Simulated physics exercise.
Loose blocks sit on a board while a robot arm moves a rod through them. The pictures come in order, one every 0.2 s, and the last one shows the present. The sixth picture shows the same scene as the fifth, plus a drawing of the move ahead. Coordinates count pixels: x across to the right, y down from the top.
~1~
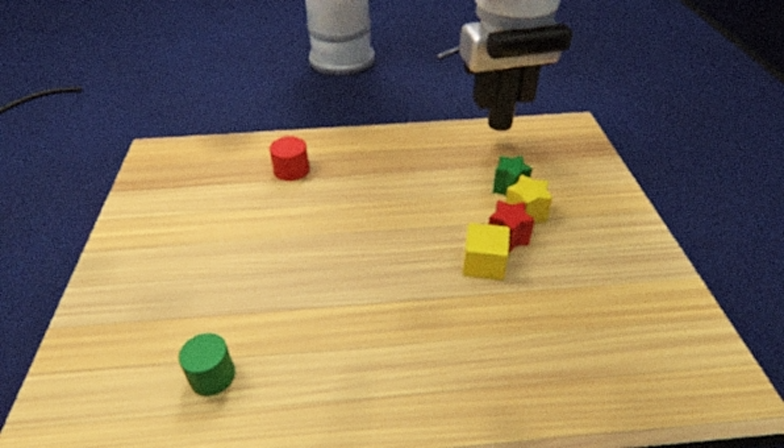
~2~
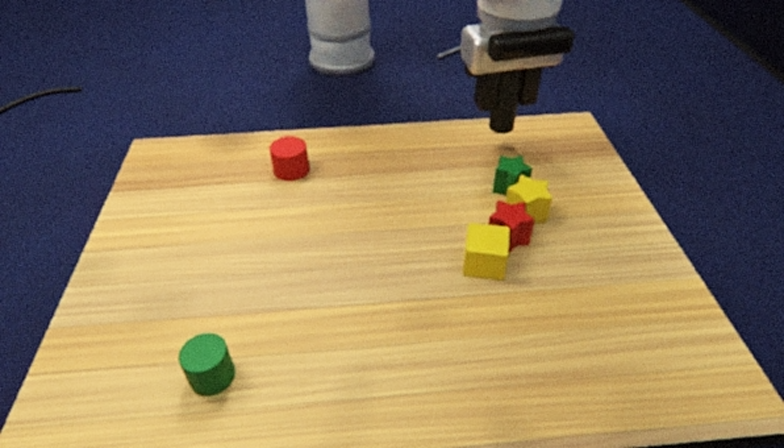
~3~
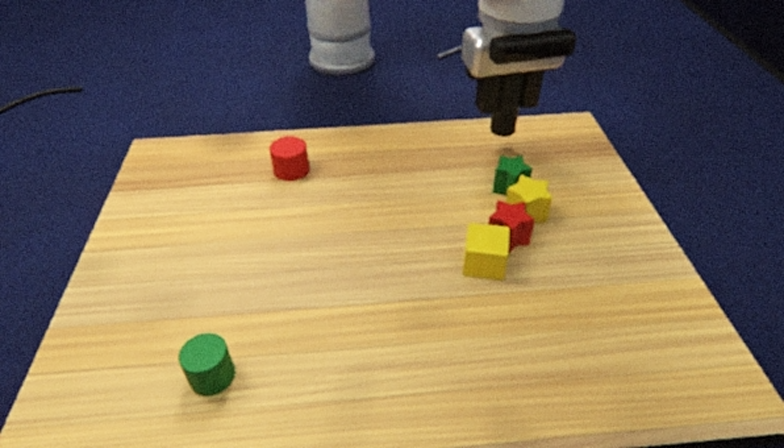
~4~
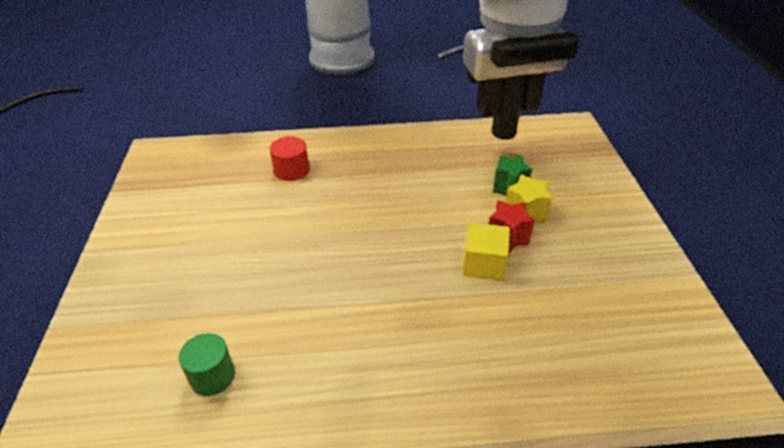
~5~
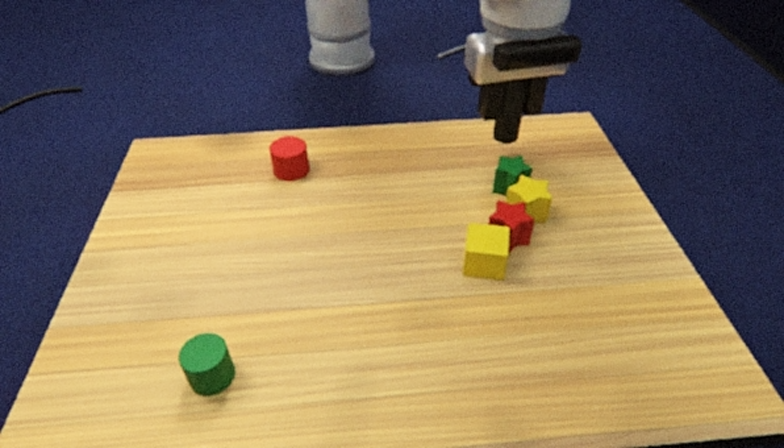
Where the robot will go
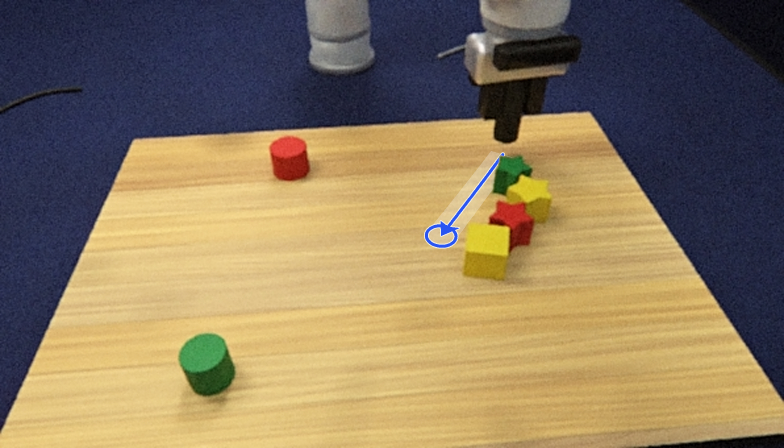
A robot arm holding a dark rod lowered it very slightly behind a cluster of star-shaped blocks and a yellow cube on a wooden board, while all the blocks, including two cylinders, stayed still.
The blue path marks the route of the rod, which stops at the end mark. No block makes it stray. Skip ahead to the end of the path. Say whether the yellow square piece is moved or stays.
Once the path ends, it is where it was.
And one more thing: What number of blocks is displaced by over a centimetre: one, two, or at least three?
Answer: 1.
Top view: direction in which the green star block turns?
It makes a counterclockwise turn.
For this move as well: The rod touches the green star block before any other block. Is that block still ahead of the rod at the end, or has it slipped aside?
When the path is over, you would find the green star block off to the side or behind the rod.
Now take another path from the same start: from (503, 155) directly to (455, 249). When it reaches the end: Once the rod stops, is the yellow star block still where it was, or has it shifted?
That block will leave its spot.
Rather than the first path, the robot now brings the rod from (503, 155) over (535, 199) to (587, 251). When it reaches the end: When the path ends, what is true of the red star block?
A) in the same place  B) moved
B
The drawn path runs from (503, 155) to (441, 236).
On the path given first. One third of the way, rod (487, 161); green star block (513, 169), turned 20° anticlockwise; yellow star block (534, 189).
Two thirds of the way, rod (466, 188); green star block (509, 173), turned 60° anticlockwise; yellow star block (536, 190), turned 15° clockwise.
At the end, rod (442, 217); yellow square piece not moved; green star block (509, 173), turned 60° anticlockwise; yellow star block (536, 190), turned 15° clockwise.
